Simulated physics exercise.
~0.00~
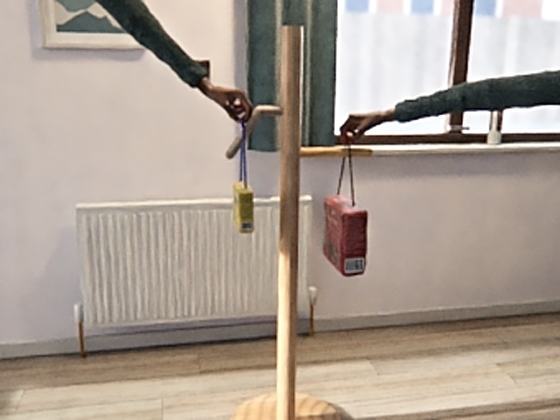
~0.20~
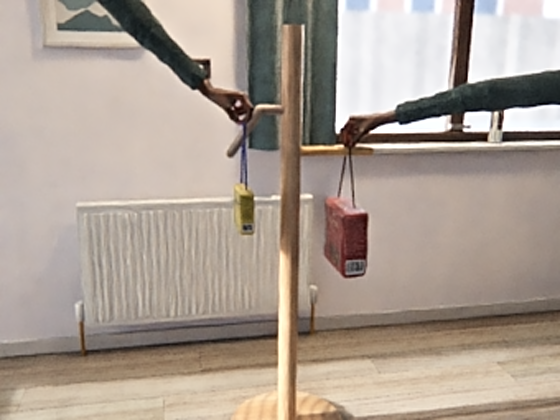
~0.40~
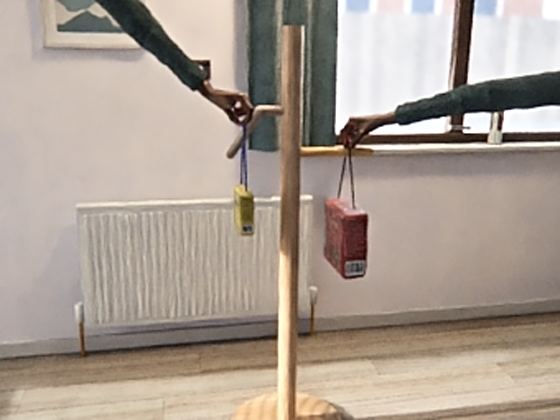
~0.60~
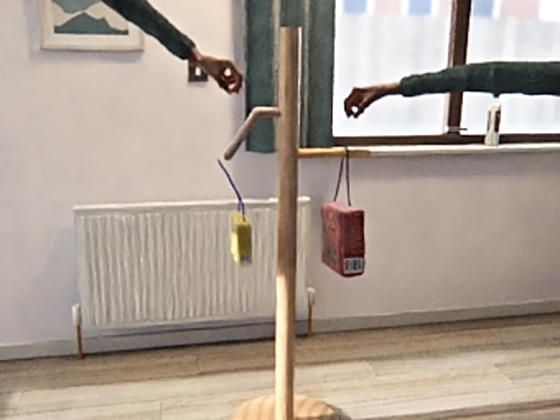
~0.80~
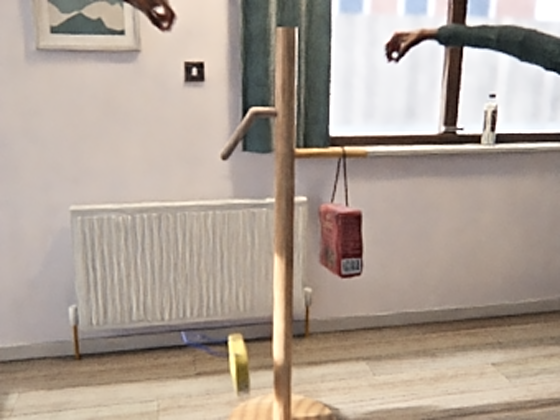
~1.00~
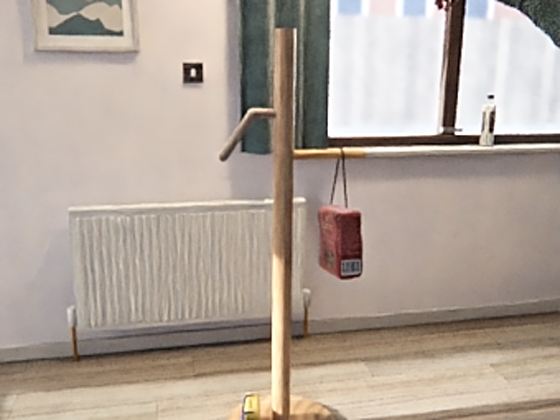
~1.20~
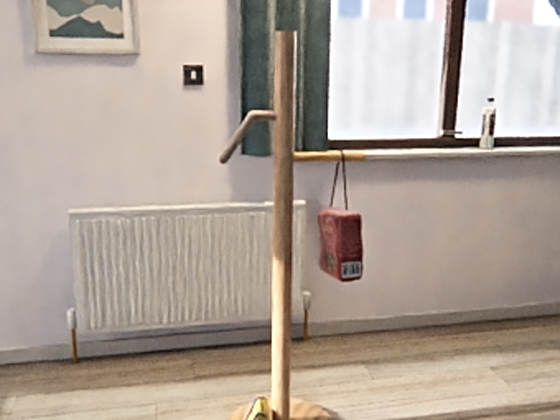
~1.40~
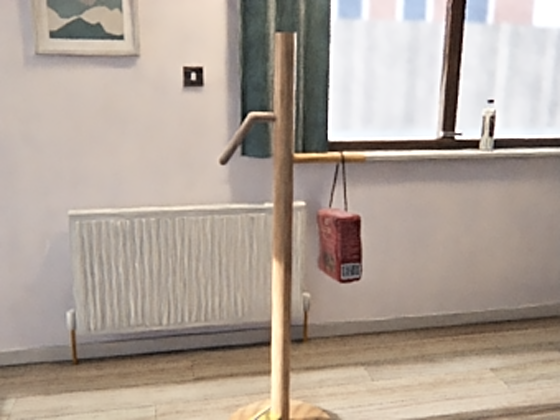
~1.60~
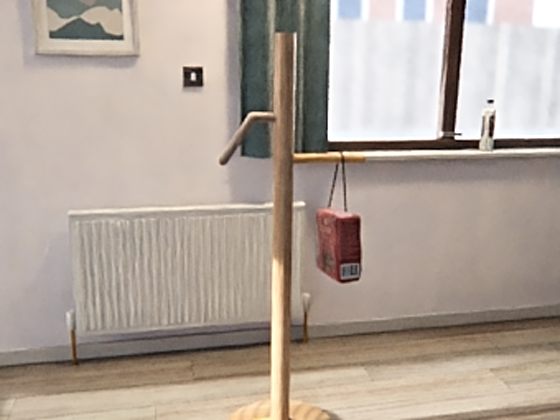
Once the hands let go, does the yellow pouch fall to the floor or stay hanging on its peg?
The yellow pouch falls to the floor by the foot of the post, while the red bag stays hanging on its peg.
